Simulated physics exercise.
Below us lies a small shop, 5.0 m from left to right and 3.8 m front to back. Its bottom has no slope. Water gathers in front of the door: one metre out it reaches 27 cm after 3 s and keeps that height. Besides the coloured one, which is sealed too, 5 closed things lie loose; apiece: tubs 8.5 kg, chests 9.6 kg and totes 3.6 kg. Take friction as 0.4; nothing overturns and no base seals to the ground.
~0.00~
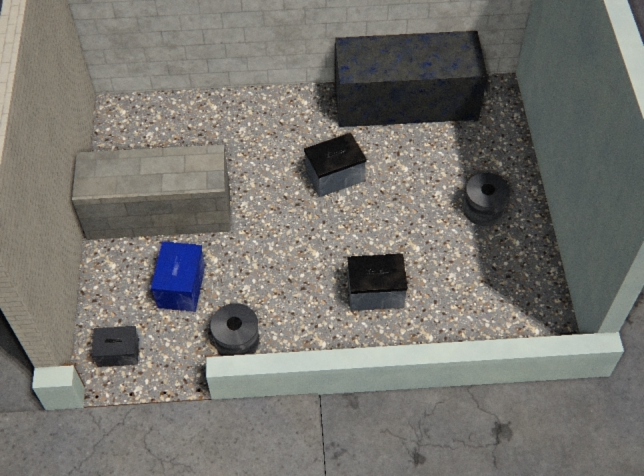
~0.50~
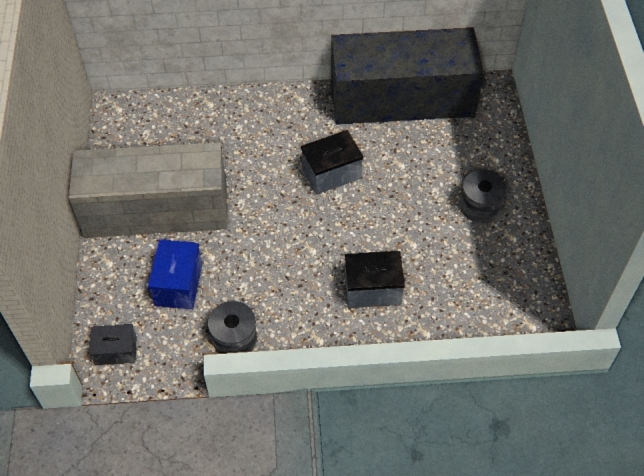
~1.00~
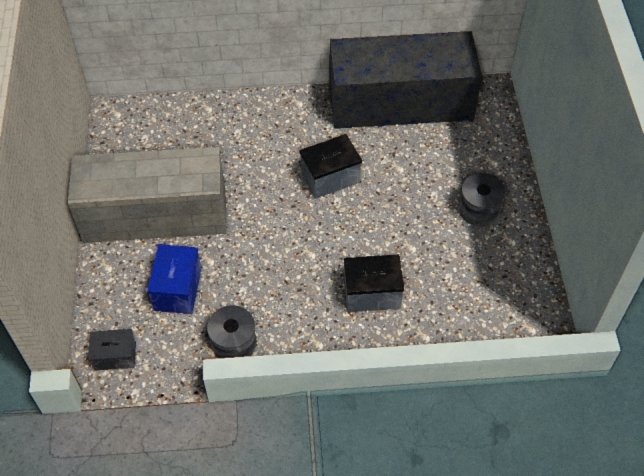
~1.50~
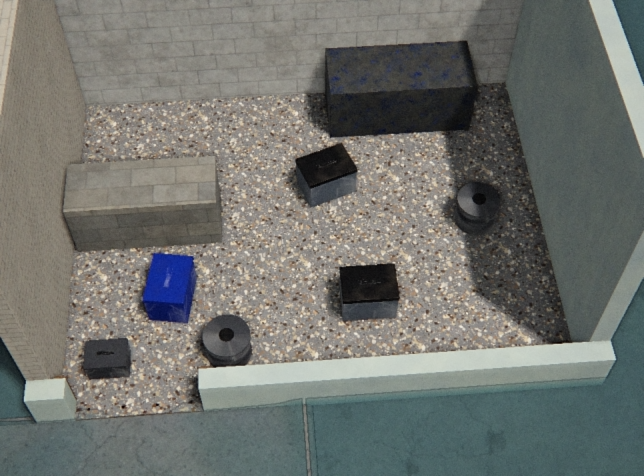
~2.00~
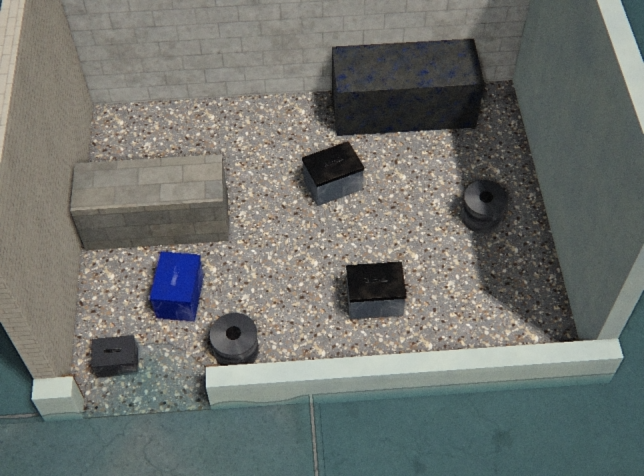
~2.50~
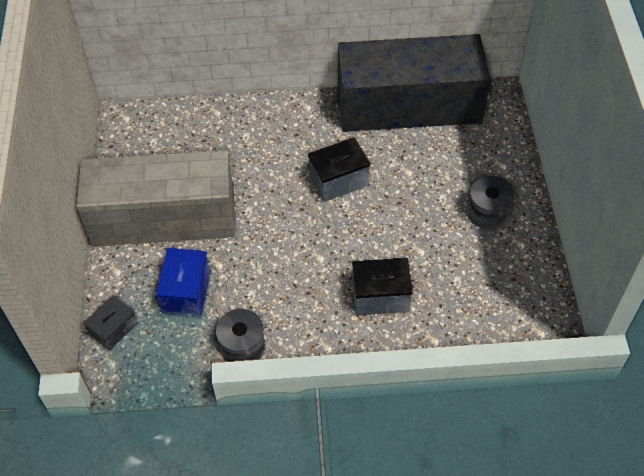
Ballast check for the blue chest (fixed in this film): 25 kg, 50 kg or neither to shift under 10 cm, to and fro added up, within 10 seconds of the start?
I expect that neither load is enough.
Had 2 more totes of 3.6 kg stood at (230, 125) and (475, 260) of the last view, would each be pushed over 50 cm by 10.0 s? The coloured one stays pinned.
In turn: Less, over.
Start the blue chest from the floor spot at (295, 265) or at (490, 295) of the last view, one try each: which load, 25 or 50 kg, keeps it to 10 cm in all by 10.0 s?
In turn: Neither holds; only the larger holds.
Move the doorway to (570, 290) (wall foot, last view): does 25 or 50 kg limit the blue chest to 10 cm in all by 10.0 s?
Then only the higher weight holds it.
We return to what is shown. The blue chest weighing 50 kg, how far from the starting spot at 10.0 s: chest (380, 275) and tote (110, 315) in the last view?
In turn: 100 cm, 400 cm.
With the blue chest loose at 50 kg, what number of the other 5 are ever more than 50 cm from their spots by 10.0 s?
4 of them.
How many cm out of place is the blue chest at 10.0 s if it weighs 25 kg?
Roughly 300 cm.
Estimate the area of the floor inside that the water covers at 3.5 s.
Some 3.5 m2.
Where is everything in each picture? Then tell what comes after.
The blue chest at (177, 266) rests on the ground; 0.0 m2 under water; 0 of 6 have shifted, in the first frame.
The blue chest at (174, 264) rests on the ground; water covers 0.0 m2; 0 of 6 have shifted, in the second frame.
The blue chest at (173, 269) rests on the ground; water covers 0.0 m2; 0 of 6 have shifted, in the third frame.
The blue chest at (168, 278), on the bottom; 0.0 m2 under water; 0 of 6 have shifted, in the fourth frame.
The blue chest at (175, 276) rests on the ground; water covers 0.4 m2; 0 of 6 have shifted, in the fifth frame.
The blue chest at (182, 272) rests on the ground; water covers 1.2 m2; 1 of 6 have shifted, in the sixth frame.
After 3.5 s the blue chest would be 28 cm from its start with 25 kg and 0 cm from its start with 50 kg; 7 cm of water round it then.
After 4.5 s the blue chest would be 82 cm from its start with 25 kg and 7 cm from its start with 50 kg; 13 cm of water round it then.
After 7.0 s the blue chest would be 272 cm from its start with 25 kg and 151 cm from its start with 50 kg; 8 cm of water round it then.
After 10.0 s the blue chest would be 304 cm from its start with 25 kg and 168 cm from its start with 50 kg; 11 cm of water round it then.
